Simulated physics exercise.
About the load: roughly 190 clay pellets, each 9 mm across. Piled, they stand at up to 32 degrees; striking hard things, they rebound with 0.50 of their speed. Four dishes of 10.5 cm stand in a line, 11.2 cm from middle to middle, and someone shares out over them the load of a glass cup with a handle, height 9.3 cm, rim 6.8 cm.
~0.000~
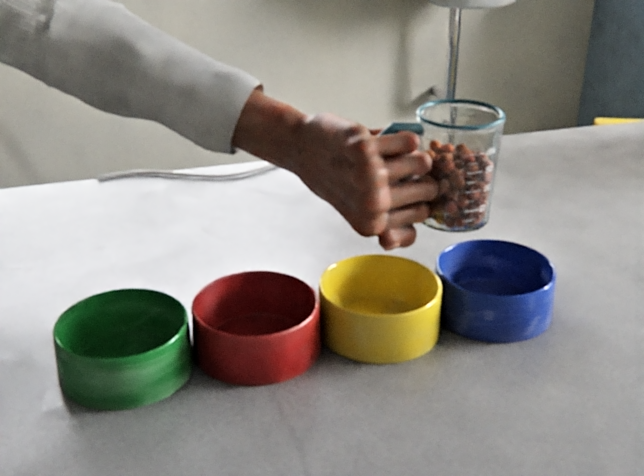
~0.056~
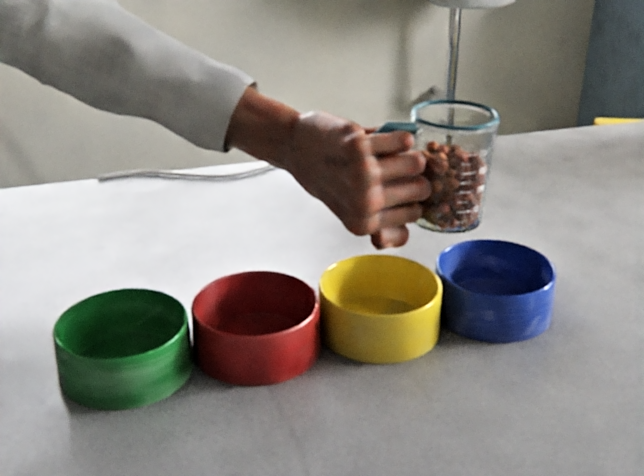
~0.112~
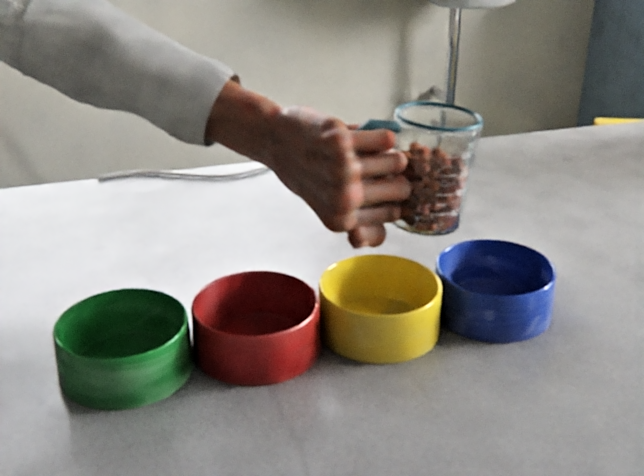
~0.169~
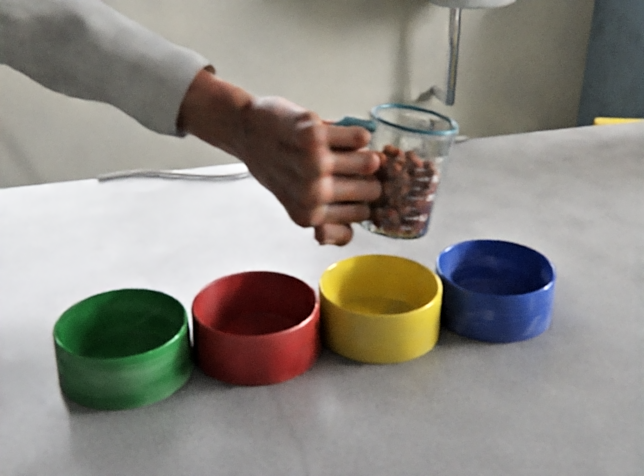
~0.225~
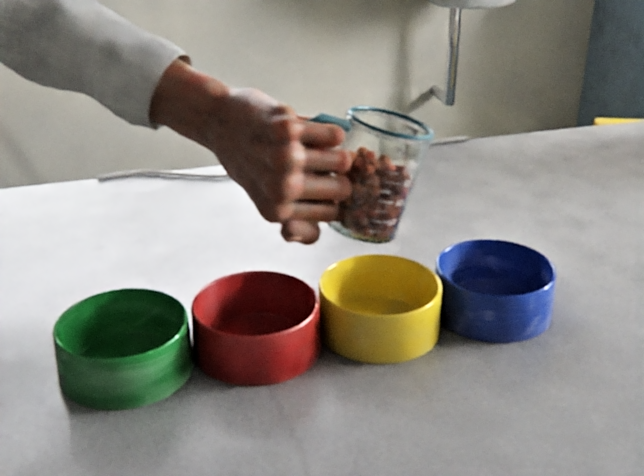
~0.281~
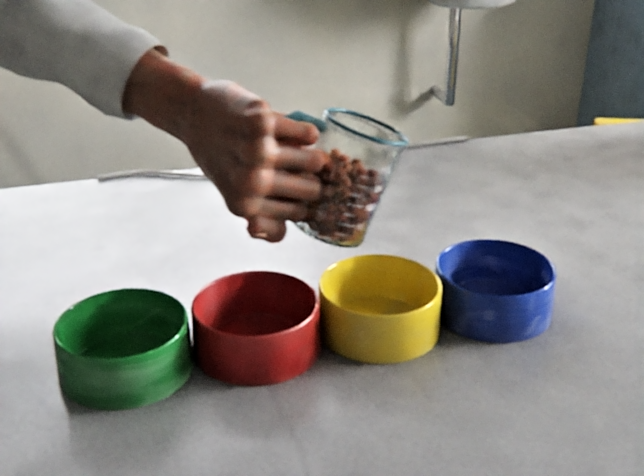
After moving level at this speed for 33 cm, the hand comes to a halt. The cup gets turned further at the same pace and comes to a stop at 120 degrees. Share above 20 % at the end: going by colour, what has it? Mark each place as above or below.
Marks: Red below, blue below, green above, yellow below, counter below.
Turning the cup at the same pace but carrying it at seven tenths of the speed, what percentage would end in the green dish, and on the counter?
In that case: Green 100, and counter 0.
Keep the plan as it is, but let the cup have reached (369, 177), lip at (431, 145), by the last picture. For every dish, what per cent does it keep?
In the end red holds 0, blue holds 0, green holds 100, yellow holds 0.
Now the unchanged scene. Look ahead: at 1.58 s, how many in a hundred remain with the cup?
Roughly 25 in a hundred.
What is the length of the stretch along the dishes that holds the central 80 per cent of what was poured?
Spread: Around 5 cm.
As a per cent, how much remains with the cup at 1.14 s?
It comes to about 100 percent.
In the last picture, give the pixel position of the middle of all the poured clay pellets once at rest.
Approximately (141, 348) in the last view.
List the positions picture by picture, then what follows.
Cup at (456, 167), tilt 0 degrees, lip at (498, 110), moved 0.0 cm; middle of the pieces at (459, 183); blue dish at (496, 267); yellow dish at (380, 284); red dish at (256, 302); green dish at (121, 322), in the first picture.
Cup at (450, 167), tilt 1 degrees, lip at (493, 111), moved 0.6 cm; middle of the pieces at (452, 183), in the second picture.
Cup at (431, 169), tilt 5 degrees, lip at (477, 116), moved 2.3 cm; middle of the pieces at (432, 186), in the third picture.
Cup at (403, 173), tilt 10 degrees, lip at (453, 122), moved 4.8 cm; middle of the pieces at (403, 189), in the fourth picture.
Cup at (375, 176), tilt 15 degrees, lip at (428, 129), moved 7.3 cm; middle of the pieces at (374, 193), in the fifth picture.
Cup at (346, 179), tilt 20 degrees, lip at (403, 137), moved 9.7 cm; middle of the pieces at (344, 196); blue dish at (496, 267); yellow dish at (380, 284); red dish at (256, 302); green dish at (121, 322). The cup turns about 90 degrees a second and travels 44 cm a second, in the sixth picture.
After 0.80 s, tilt 68 degrees; cup holds 100 %.
After 1.14 s, tilt 99 degrees; cup holds 100 %.
After 1.58 s, tilt 120 degrees; cup holds 25 %, green 75 %.
In the end, at 2.2 s, red 0 %, blue 0 %, green 100 %, yellow 0 %, counter 0 %.
